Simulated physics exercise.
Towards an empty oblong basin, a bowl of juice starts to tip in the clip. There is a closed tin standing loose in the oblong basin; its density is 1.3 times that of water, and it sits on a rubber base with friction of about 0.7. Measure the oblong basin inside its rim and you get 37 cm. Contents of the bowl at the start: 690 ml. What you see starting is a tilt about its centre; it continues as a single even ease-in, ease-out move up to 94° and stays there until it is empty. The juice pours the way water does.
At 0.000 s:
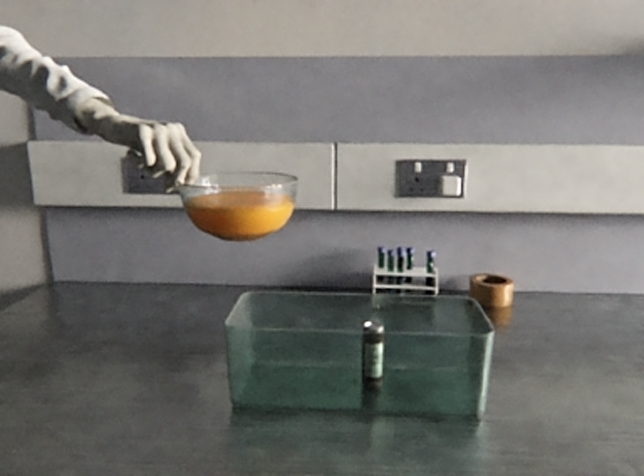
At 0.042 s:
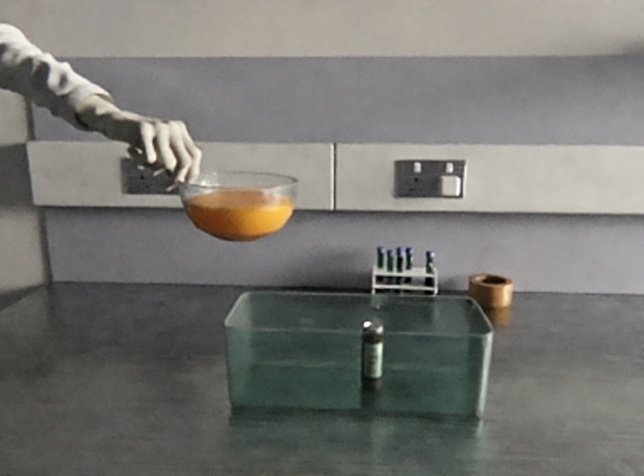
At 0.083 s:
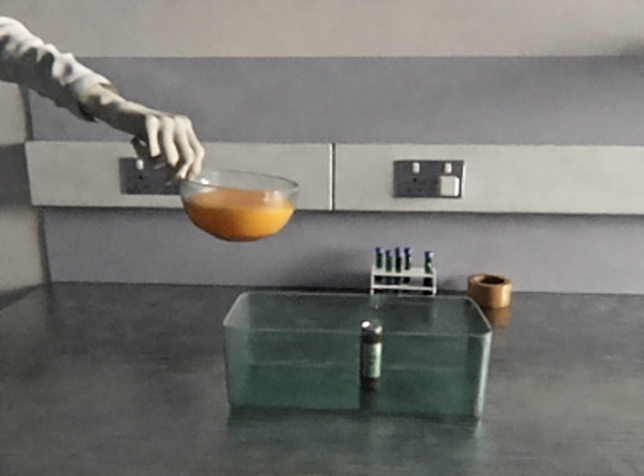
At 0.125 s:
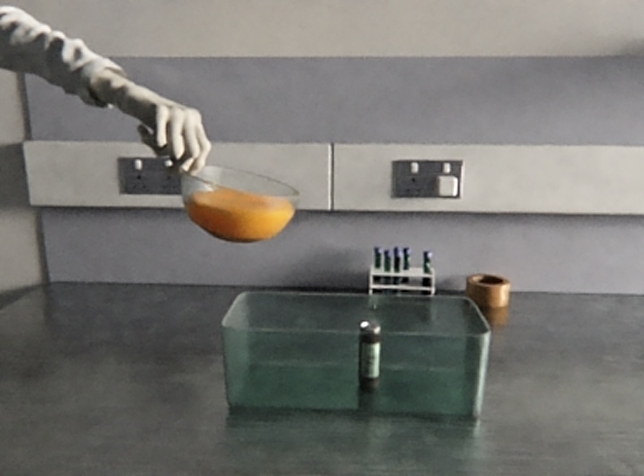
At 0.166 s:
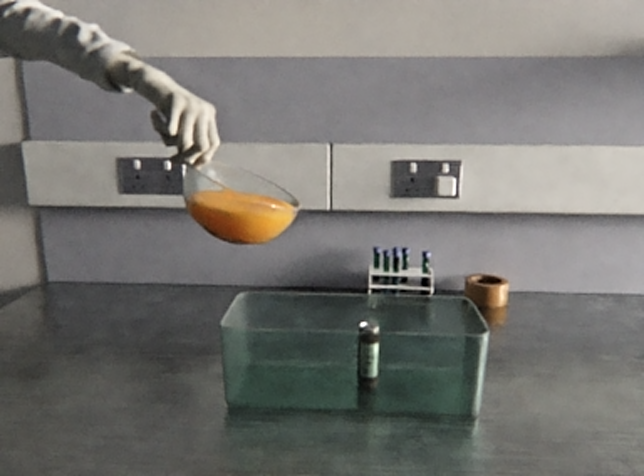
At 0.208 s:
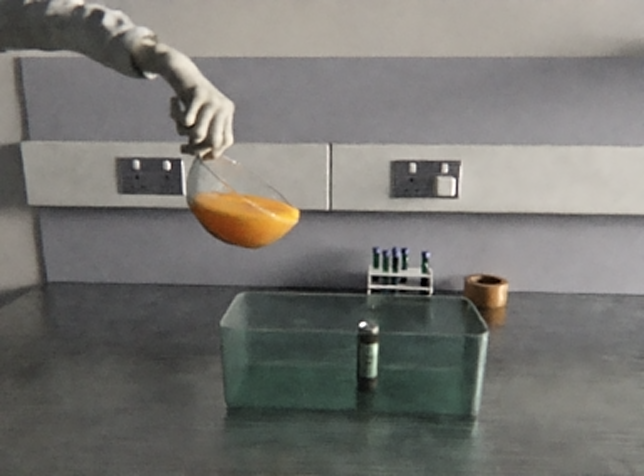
The footage shows a hand holding a glass bowl of orange juice above an oblong basin with a small dark closed container standing inside, then steadily tilting the bowl to the right until the juice reaches its lowered rim.
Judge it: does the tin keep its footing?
It will not come down.
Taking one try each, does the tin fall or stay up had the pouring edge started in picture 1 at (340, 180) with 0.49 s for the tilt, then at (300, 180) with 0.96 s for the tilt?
Run one: It does not tip. Run two: It does not tip.
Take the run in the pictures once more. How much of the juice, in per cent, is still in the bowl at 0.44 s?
Roughly 20 per cent.
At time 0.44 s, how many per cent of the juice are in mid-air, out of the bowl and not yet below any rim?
Roughly 54 %.
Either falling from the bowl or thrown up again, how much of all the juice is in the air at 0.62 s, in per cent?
About 7 percent.
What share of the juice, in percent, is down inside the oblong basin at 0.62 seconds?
90 per cent, give or take a little.
By 0.44 s the tilt is 92° and 19 per cent is still to pour; the tin stands where it began.
By 0.62 s the tilt is 94° and 3 per cent is still to pour; the tin stands where it began.
By 0.79 s the tilt is 94° and 0 per cent is still to pour; the tin stands where it began.
By 0.99 s the tilt is 94° and 0 per cent is still to pour; the tin stands where it began.
At rest the tin stands where it began.
